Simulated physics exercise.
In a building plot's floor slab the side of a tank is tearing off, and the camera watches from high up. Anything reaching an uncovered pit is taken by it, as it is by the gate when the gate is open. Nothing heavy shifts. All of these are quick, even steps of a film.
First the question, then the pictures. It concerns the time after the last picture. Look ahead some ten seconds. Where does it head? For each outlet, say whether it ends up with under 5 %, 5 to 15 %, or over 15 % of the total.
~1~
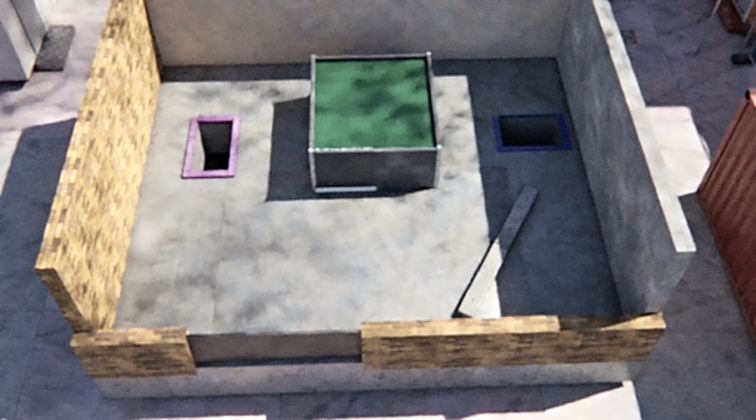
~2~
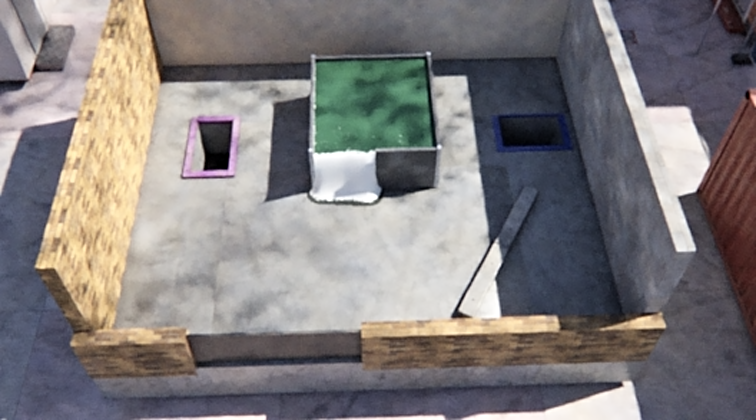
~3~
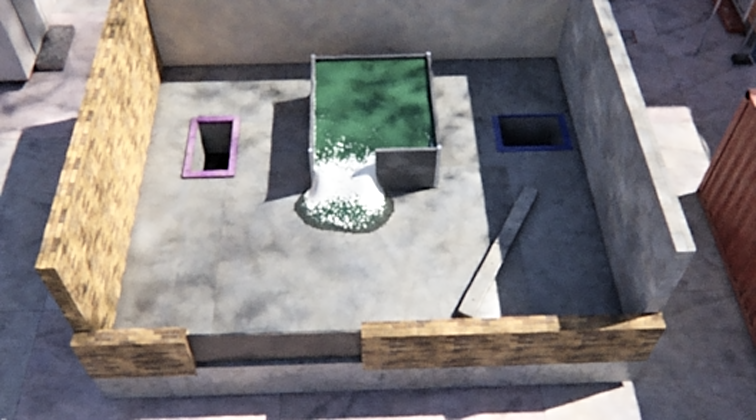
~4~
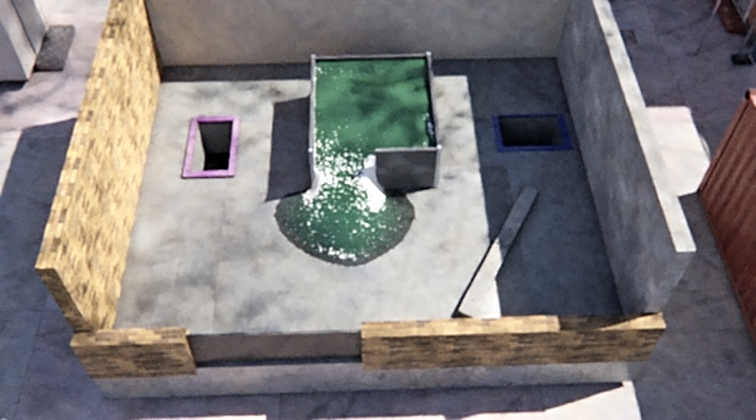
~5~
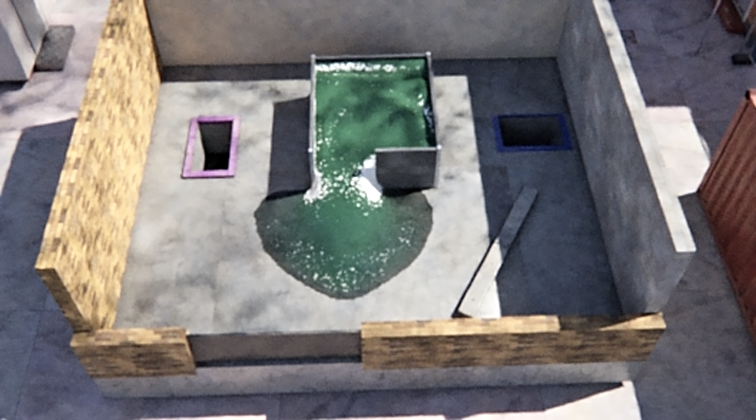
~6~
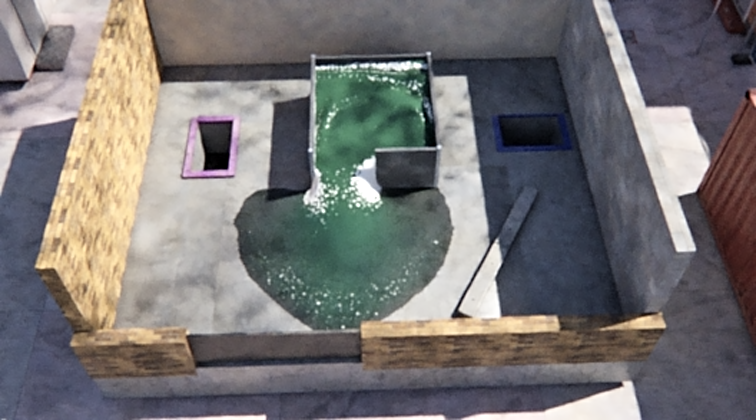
The gate gets shy of five per cent. The blue pit gets five to fifteen per cent. The purple pit gets five to fifteen per cent.
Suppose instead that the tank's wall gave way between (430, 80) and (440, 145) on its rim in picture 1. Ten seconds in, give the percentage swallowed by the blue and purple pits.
Lab note - share by pit: Blue 45 %, purple 0 %.
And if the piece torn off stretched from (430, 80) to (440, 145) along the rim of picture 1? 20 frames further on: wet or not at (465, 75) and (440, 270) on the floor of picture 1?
Submerged, submerged.
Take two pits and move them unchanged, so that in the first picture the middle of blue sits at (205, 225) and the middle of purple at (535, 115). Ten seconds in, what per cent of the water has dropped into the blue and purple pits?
Breakdown: Blue 20%, purple 2%.
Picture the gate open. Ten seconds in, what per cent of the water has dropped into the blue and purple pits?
Blue gets 6 in a hundred, purple gets 0 in a hundred.
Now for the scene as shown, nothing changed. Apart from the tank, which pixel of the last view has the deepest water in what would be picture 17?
Near (121, 355).
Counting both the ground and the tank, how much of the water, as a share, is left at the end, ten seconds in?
Estimate: 84 per cent.
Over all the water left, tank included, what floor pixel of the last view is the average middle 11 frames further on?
Close to (347, 207), I reckon.
A moment on, water covers 30 % of the floor; the gate 0 %, the blue pit 0 %, the purple pit 0 %.
Next, water covers 40 % of the floor; the gate 0 %, the blue pit 0 %, the purple pit 0 %.
Then, water covers 50 % of the floor; the gate 0 %, the blue pit 0 %, the purple pit 0 %.
Later, water covers 85 % of the floor; the gate 0 %, the blue pit 3 %, the purple pit 4 %.
In the end, water covers 100 % of the floor; the gate 0 %, the blue pit 8 %, the purple pit 7 %.
